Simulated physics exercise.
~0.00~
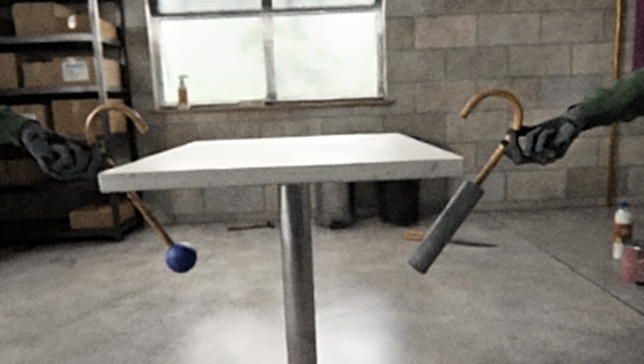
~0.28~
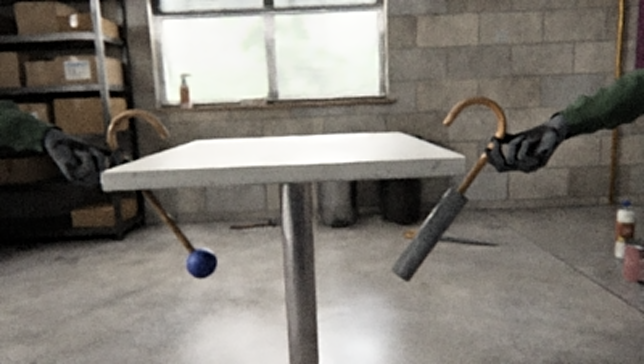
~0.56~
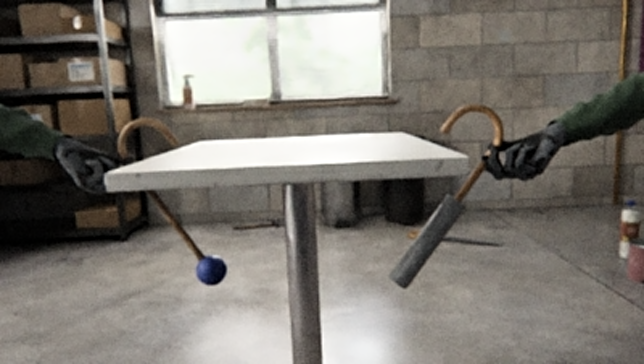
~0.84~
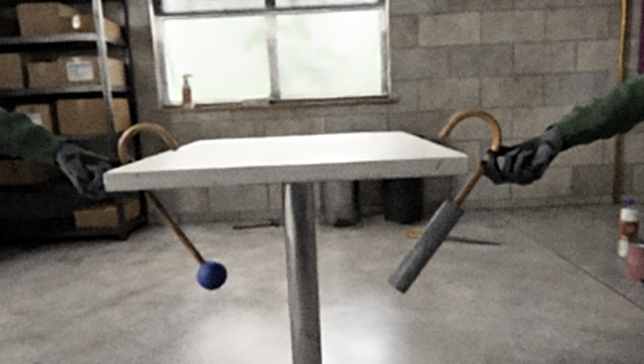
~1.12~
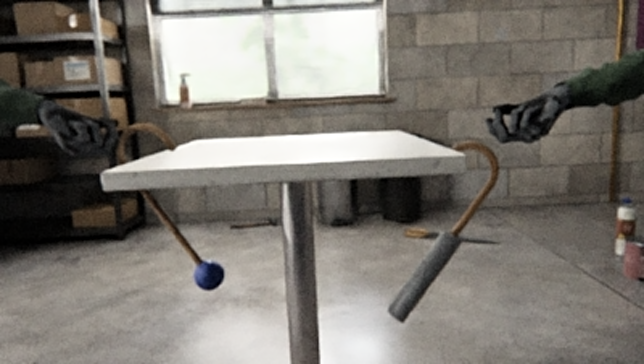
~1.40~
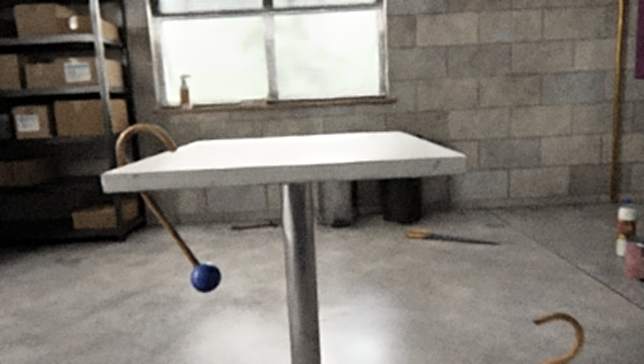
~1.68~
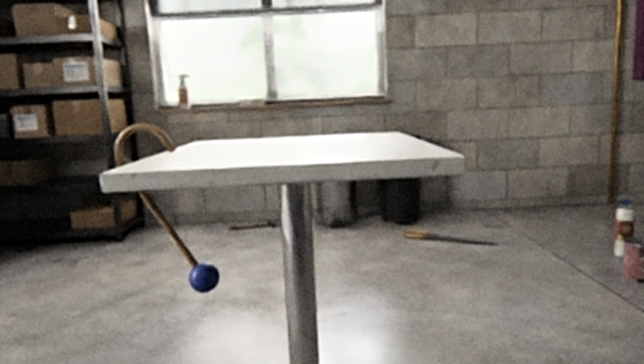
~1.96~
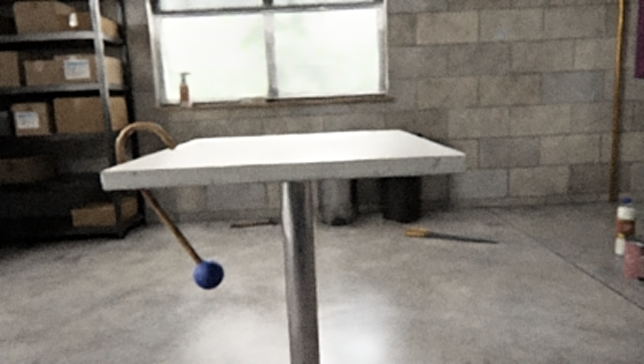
In a storage room with a block wall, two gloved hands hooked a cane-handled grey umbrella over a white table's right end and a blue-tipped ladle over its left, then let go; the umbrella dropped out of sight while the ladle stayed hanging.
